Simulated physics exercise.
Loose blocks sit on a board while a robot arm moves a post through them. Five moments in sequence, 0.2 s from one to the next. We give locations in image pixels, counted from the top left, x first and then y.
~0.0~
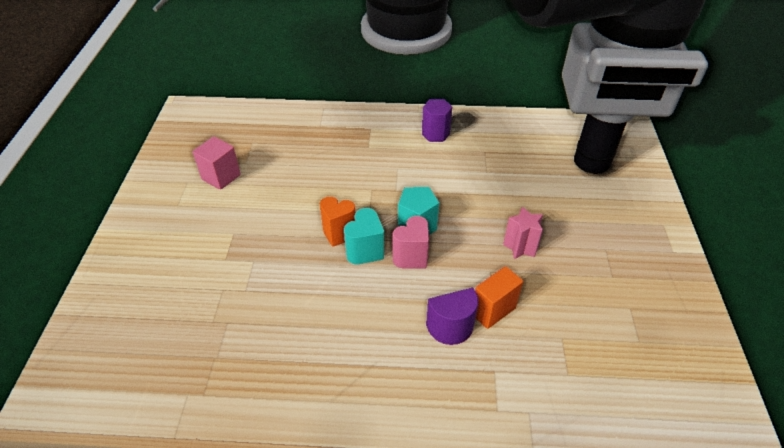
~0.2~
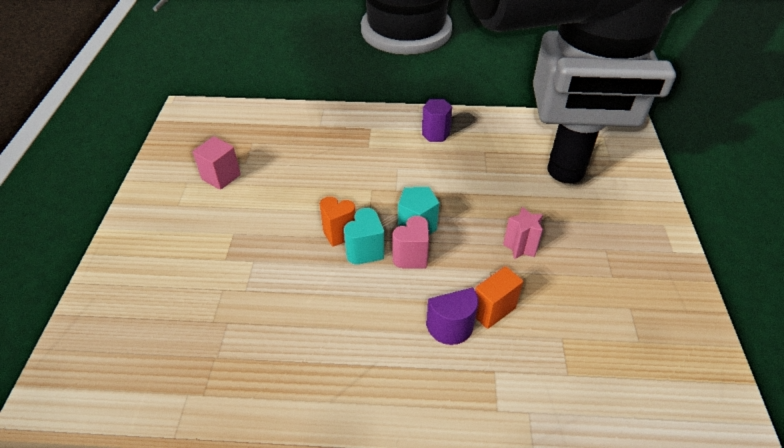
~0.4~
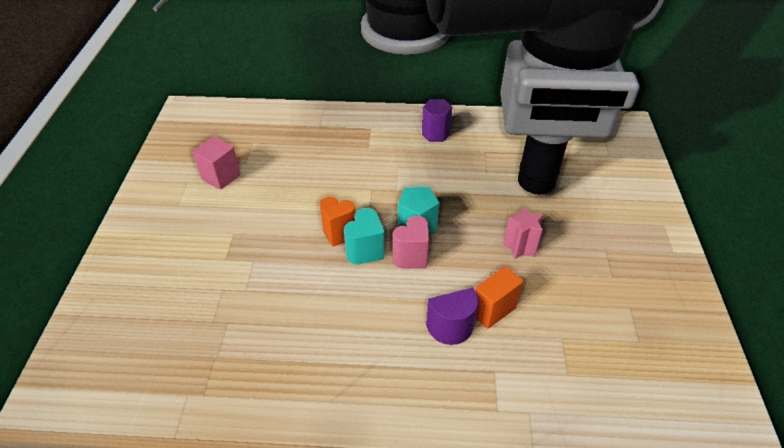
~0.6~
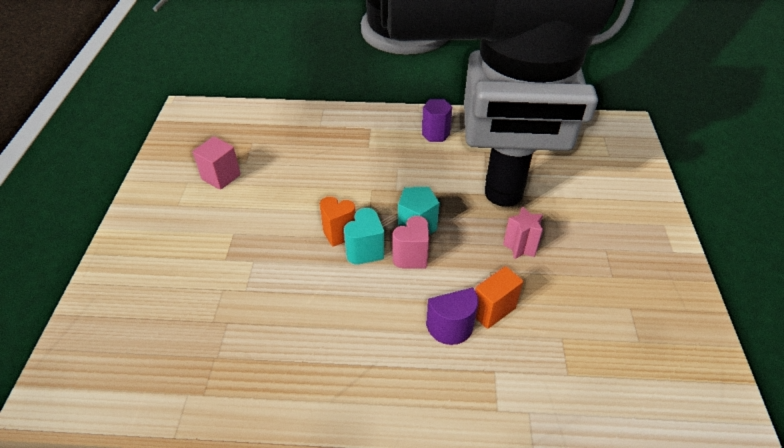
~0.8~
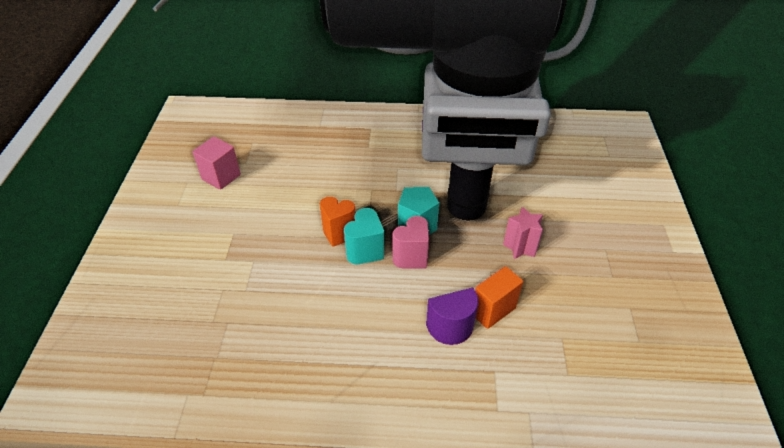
A black post held by a robot arm glides steadily leftward and slightly nearer across a pale wooden board, seen from above by a still camera, passing behind the pink star-shaped block. Orange, turquoise and pink hearts and a turquoise pentagon cluster centrally, with purple and orange blocks nearer and a pink one far left. The post comes beside the cluster, its gripper covering the small purple block behind, while every visible block stays still.
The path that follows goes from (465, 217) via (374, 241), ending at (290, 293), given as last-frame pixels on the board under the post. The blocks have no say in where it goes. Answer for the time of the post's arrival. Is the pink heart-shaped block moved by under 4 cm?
I'd say yes.
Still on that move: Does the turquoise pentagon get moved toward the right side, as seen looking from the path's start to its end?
Final answer: Yes.
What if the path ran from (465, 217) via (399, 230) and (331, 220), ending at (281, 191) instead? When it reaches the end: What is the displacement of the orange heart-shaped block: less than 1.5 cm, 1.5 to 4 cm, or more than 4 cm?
I'd go with over 4 cm for this block.
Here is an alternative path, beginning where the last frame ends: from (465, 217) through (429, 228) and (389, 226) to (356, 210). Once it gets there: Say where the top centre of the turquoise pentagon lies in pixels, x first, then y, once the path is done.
Most likely (316, 189).
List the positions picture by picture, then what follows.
Tip of the post (592, 163), middles of tops, orange heart-shaped block (336, 207), turquoise heart-shaped block (364, 224), pink heart-shaped block (413, 230), turquoise pentagon (418, 199), in the first picture.
Post (566, 172), nothing pushed, in the second picture.
Post (536, 182), nothing pushed, in the third picture.
Post (503, 194), nothing pushed, in the fourth picture.
Post (466, 207), orange heart-shaped block (336, 207), turquoise heart-shaped block (364, 224), pink heart-shaped block (413, 230), turquoise pentagon (418, 199), in the fifth picture.
The first path, step by step. One third of the way, post (405, 222); orange heart-shaped block (326, 207); turquoise heart-shaped block (350, 230), turned 45° anticlockwise; pink heart-shaped block (410, 234), turned 15° anticlockwise; turquoise pentagon (366, 204), turned 25° clockwise.
Two thirds of the way, post (345, 247); orange heart-shaped block (292, 207), turned 60° anticlockwise; turquoise heart-shaped block (308, 249), turned 50° anticlockwise; pink heart-shaped block (409, 235), turned 20° anticlockwise; turquoise pentagon (326, 203), turned 65° clockwise.
At the end, post (288, 284); orange heart-shaped block (292, 207), turned 60° anticlockwise; turquoise heart-shaped block (245, 279); pink heart-shaped block (409, 235), turned 20° anticlockwise; turquoise pentagon (326, 203), turned 70° clockwise.
